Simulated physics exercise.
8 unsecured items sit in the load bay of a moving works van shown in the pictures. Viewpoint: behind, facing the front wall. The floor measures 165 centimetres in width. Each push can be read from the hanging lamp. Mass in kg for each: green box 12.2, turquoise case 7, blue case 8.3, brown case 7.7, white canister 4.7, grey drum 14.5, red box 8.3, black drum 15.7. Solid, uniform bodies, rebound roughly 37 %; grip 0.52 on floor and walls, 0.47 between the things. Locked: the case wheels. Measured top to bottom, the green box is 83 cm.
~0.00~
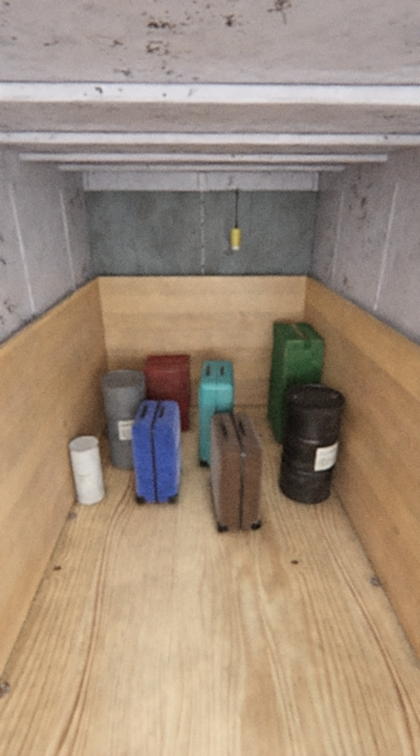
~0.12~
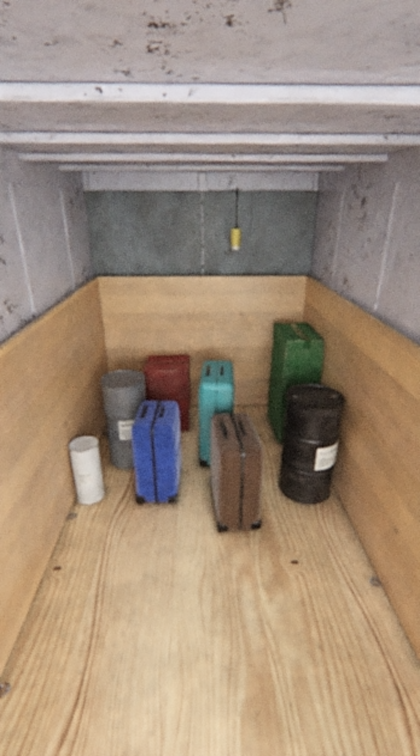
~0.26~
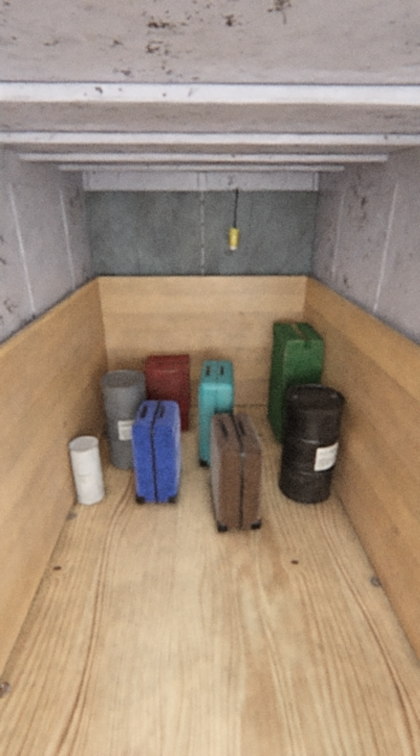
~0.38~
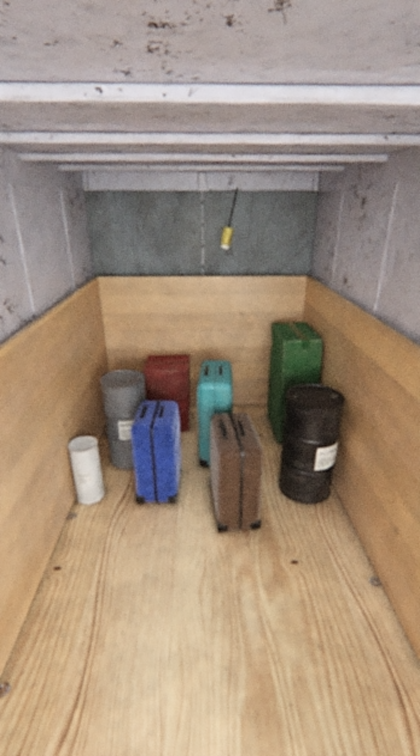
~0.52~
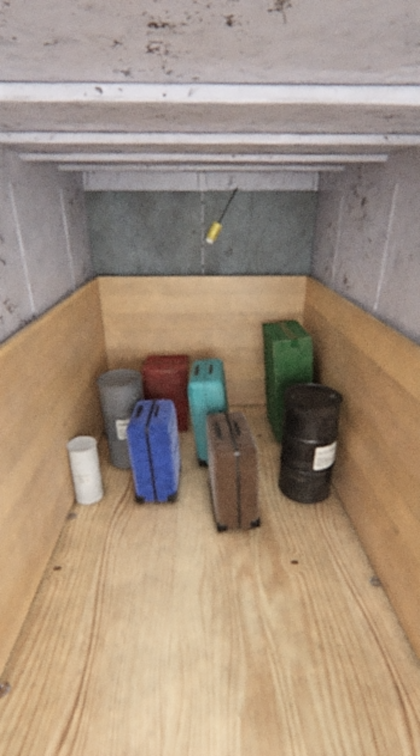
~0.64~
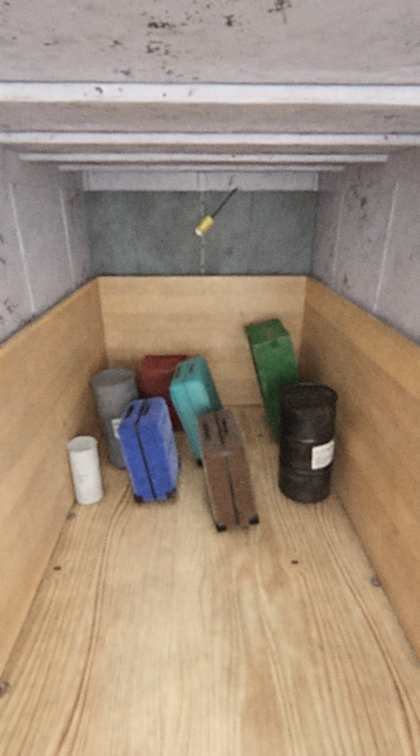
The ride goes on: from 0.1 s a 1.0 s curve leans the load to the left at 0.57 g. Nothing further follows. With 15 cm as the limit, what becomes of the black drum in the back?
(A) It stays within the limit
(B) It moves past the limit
B, it moves past the limit.
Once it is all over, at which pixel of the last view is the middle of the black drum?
It ends up at about (249, 436).
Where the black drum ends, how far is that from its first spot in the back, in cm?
Start to finish, roughly 38 cm.
By 0.84 s, load feels 0.57 g left; black drum tilted 13° near (297, 440); green box tilted 50°; turquoise case tilted 43°.
By 1.04 s, load feels 0.14 g left; black drum tilted 34° near (276, 439); green box tilted 58°; turquoise case tilted 51°.
When it is over (3.1 s), lying over in the back, green box, turquoise case, brown case and black drum; not toppled but over 15 cm from the start, blue case; the other 3 within 15 cm of the start. In the last view, black drum near (249, 436).
